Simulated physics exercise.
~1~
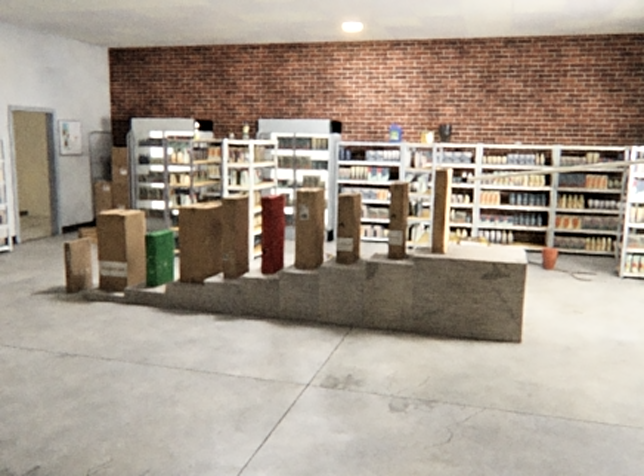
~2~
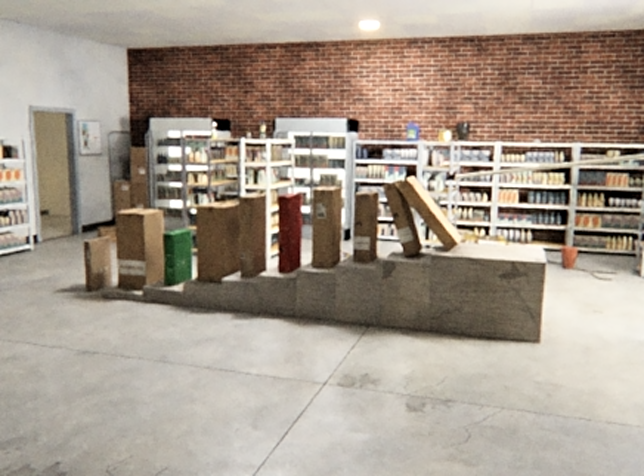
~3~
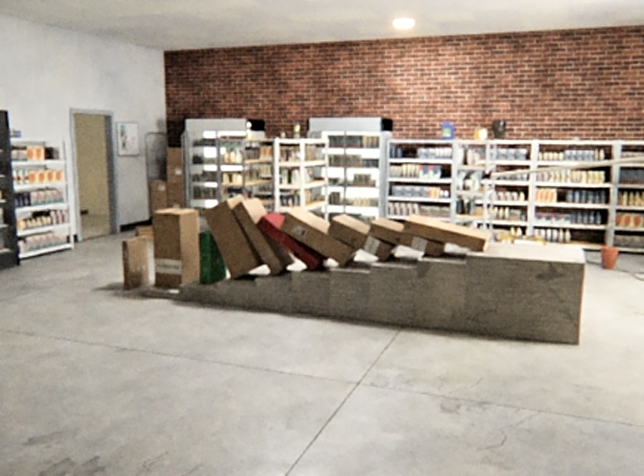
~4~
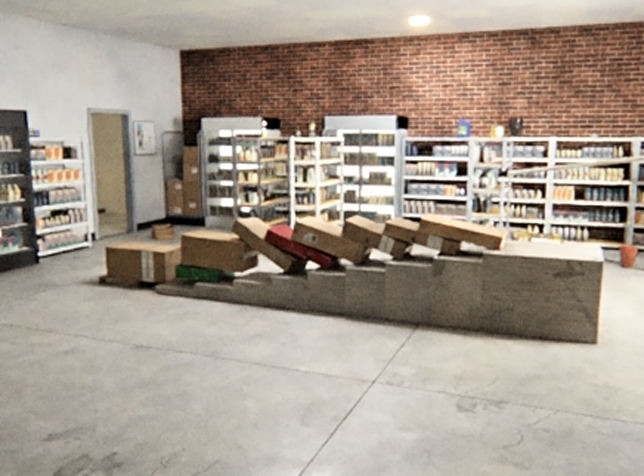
On a shop floor, upright cartons on low steps toppling one after another from right to left until all have fallen.
